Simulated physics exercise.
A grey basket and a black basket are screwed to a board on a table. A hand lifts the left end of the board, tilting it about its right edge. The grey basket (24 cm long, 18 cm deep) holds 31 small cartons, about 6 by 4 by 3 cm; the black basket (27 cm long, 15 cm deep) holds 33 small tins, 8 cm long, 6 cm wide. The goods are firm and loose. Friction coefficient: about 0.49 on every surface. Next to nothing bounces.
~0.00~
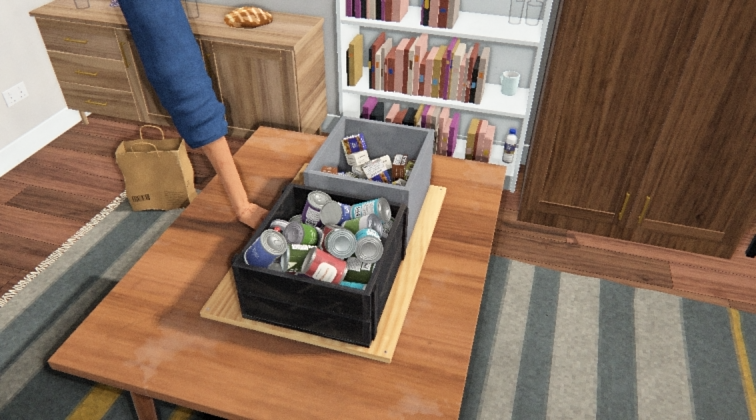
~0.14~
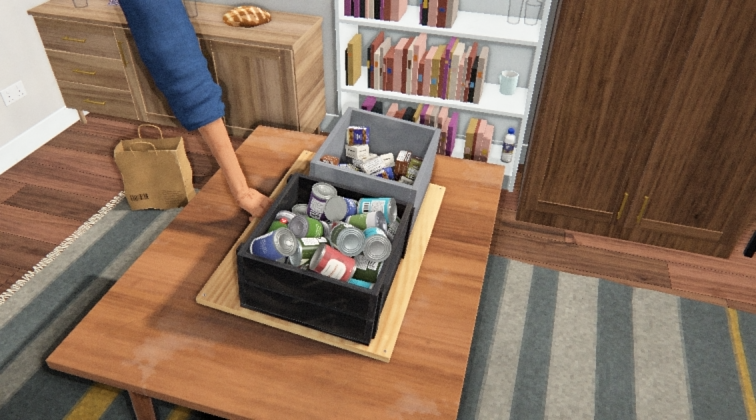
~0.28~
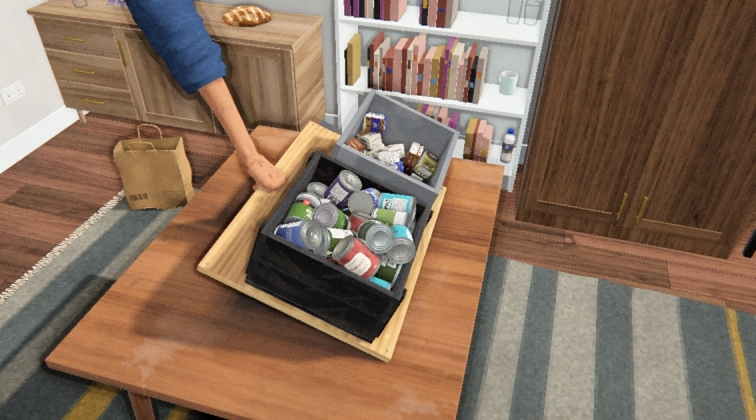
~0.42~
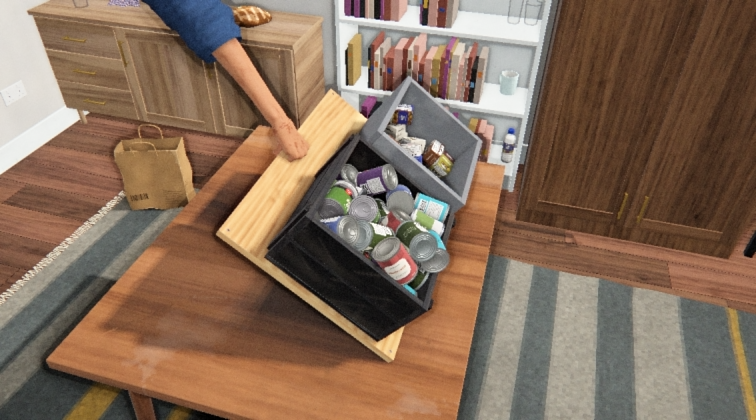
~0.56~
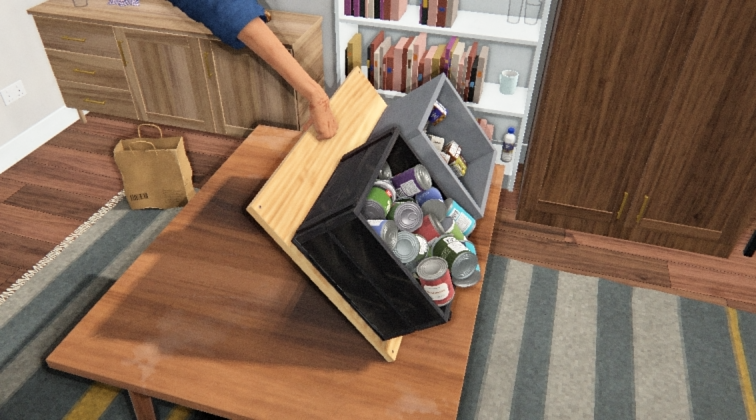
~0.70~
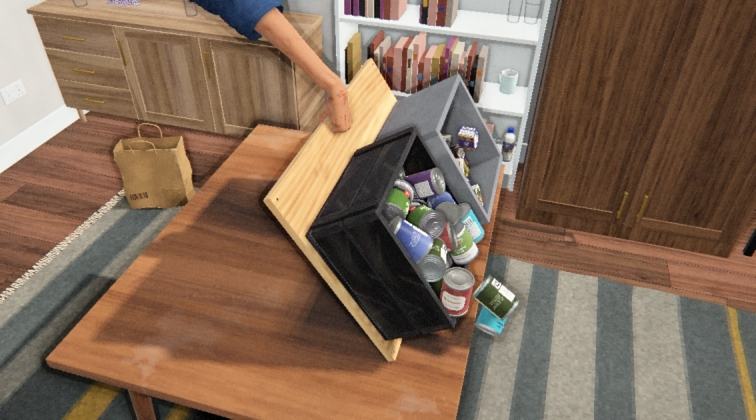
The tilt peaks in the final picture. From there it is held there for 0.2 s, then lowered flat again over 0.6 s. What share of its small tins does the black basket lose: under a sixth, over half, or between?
The black basket loses between a sixth and a half of its small tins.
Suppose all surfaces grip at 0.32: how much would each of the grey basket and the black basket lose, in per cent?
In that case grey basket 0, black basket 30 per cent.
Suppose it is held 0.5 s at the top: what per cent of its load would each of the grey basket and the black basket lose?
Then grey basket 0, black basket 20 per cent.
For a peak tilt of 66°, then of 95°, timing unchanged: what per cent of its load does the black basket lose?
About 20 and 90 per cent.
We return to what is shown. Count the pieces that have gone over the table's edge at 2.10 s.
About 8.
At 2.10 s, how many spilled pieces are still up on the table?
Roughly 1.
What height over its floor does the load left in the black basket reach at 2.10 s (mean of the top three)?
Some 16 cm.
After 0.92 s, tilt 57°; the grey basket has all 31 and the black basket is down by 4 of 33.
After 1.21 s, tilt 27°; the grey basket has all 31 and the black basket is down by 10 of 33.
After 1.60 s, tilt 0°; the grey basket has all 31 and the black basket is down by 10 of 33.
Final count (at 2.10 s), the grey basket has all 31 and the black basket is down by 10 of 33. Asked share, 10 of 33, 30 per cent.
